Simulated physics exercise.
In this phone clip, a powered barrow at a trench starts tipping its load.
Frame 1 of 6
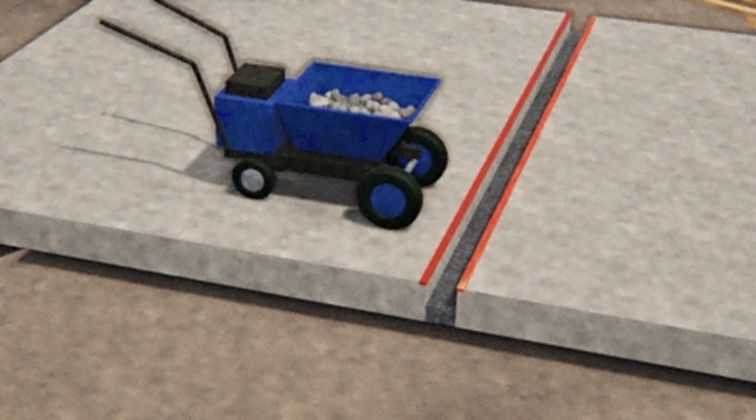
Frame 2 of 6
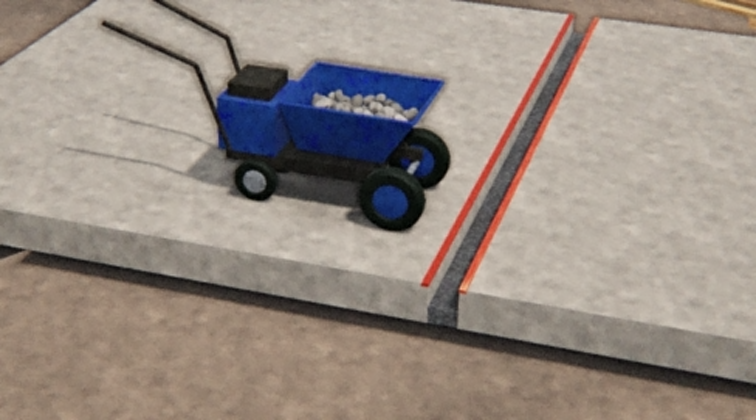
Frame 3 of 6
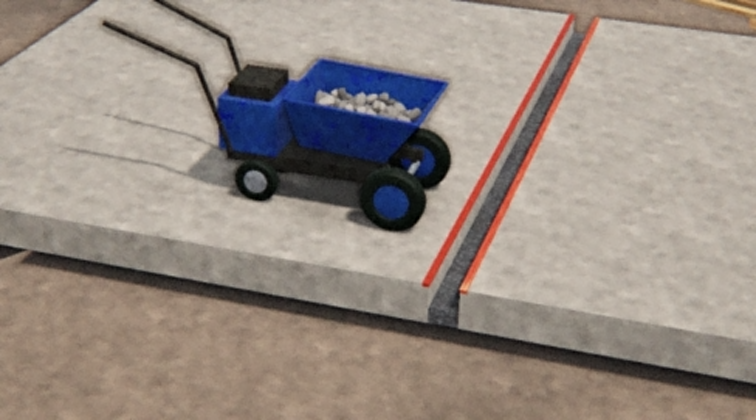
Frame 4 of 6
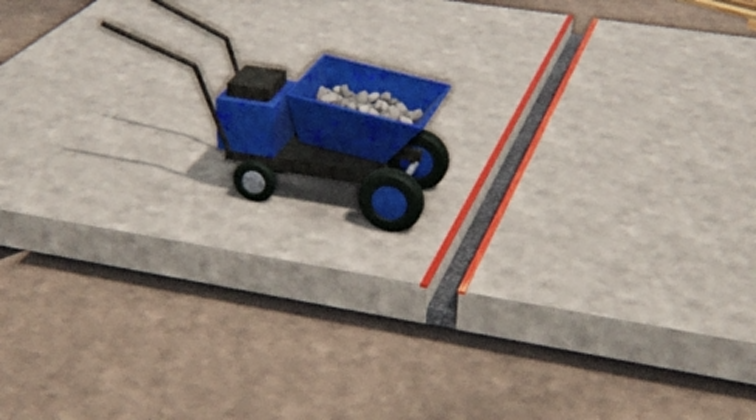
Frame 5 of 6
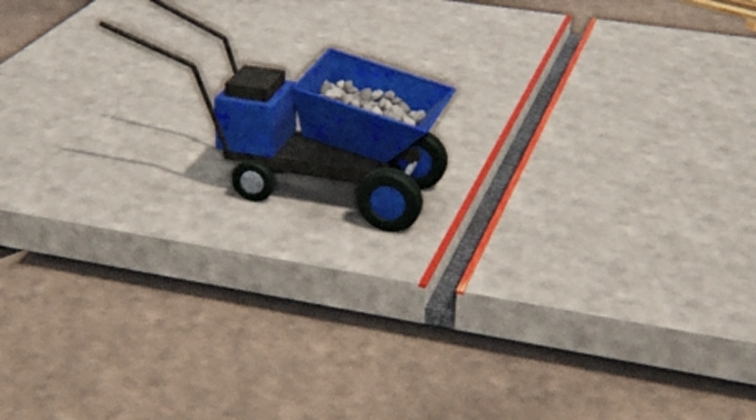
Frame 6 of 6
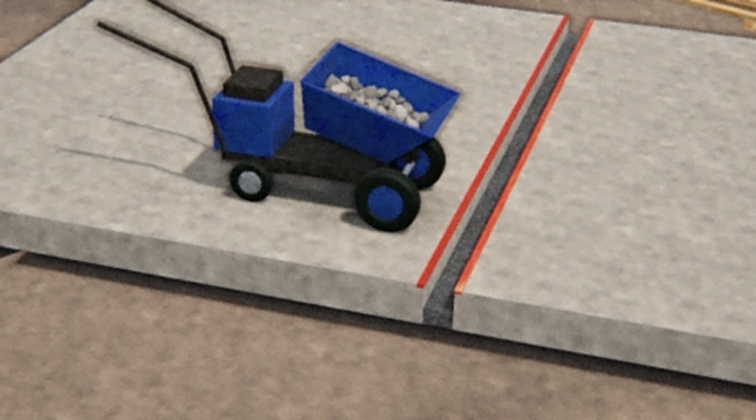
The blue skip of a small powered barrow, loaded with pale broken stones, sits level on a concrete slab beside a narrow red-edged trench, then gradually tilts forward to the right while the wheels stay in place.
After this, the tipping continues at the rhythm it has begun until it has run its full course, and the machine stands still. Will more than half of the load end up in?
No.
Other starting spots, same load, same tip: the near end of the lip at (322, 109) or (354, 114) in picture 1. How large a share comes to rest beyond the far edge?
In turn, around 0 per cent and 0 per cent.
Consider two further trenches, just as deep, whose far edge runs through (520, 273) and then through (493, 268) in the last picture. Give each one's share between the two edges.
About 100 and 60 per cent.
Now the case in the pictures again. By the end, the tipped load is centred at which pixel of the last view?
Once nothing moves, the middle sits near (516, 221).
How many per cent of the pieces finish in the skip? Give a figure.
10 %, about.
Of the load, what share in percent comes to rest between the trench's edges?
Somewhere around 15 percent, I'd say.
Just after the last frame, skip tipped steeply; every one in the skip.
A moment on, skip tipped right over; the larger part in the skip; about a tenth beyond it.
Further on, skip tipped right over; roughly a quarter in the skip; just a few in or heaped over the trench; the larger part beyond it.
When it is over, skip tipped right over; about a tenth in the skip; about a tenth in or heaped over the trench; the larger part beyond it.
